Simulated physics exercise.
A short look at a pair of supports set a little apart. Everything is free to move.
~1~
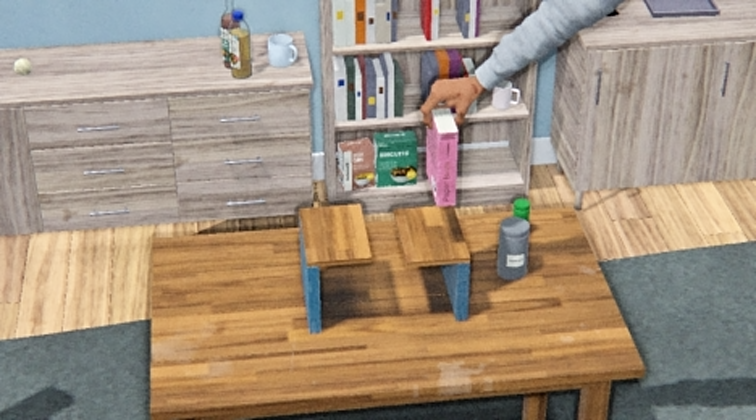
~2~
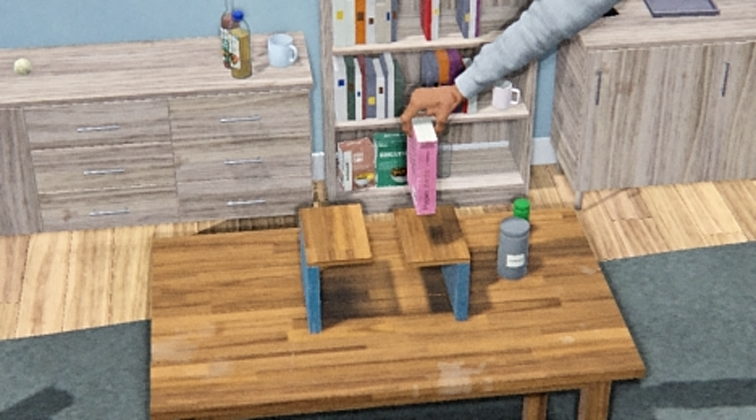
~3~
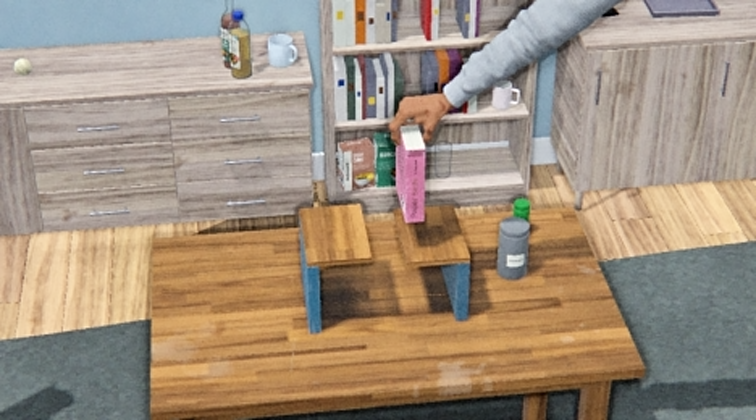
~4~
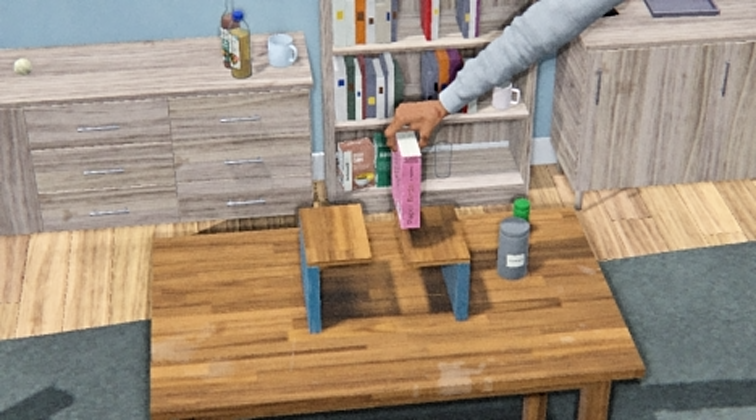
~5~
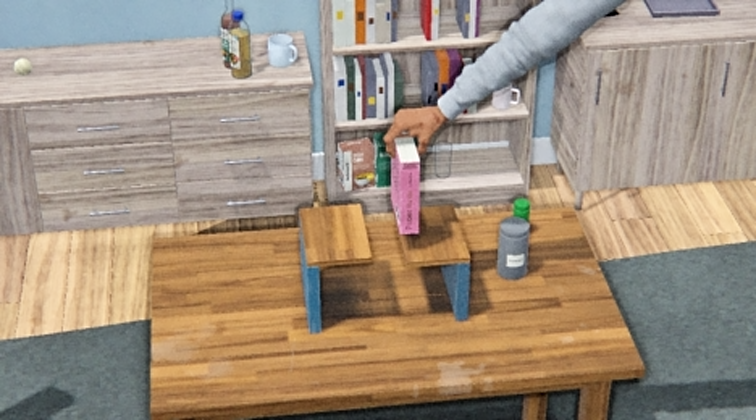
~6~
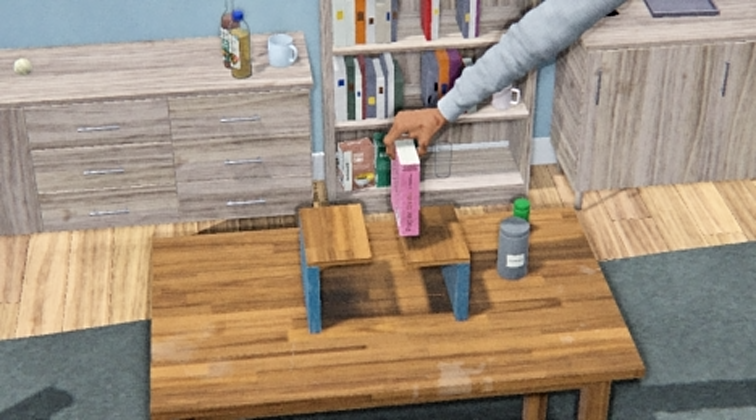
A pink book, gripped by a hand from above, moved left and slightly down over two small wooden-topped supports on a table, then was held still while the grey jar stayed put.
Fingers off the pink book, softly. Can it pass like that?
As it turns out, it lodges.
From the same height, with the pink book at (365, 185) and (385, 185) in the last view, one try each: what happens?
In the first case it stays on top; in the second case it drops through.
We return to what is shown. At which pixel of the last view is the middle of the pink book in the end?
At about (405, 200).
Then, 0.20 s on from there, pink book shifted a little near (405, 200).
Then, 0.30 s on from there, pink book resting near (405, 200).
In the end, moved from the start, pink book; the other 2 unmoved. At the end, from the last picture's camera, pink book near (405, 200). The book stays on top.
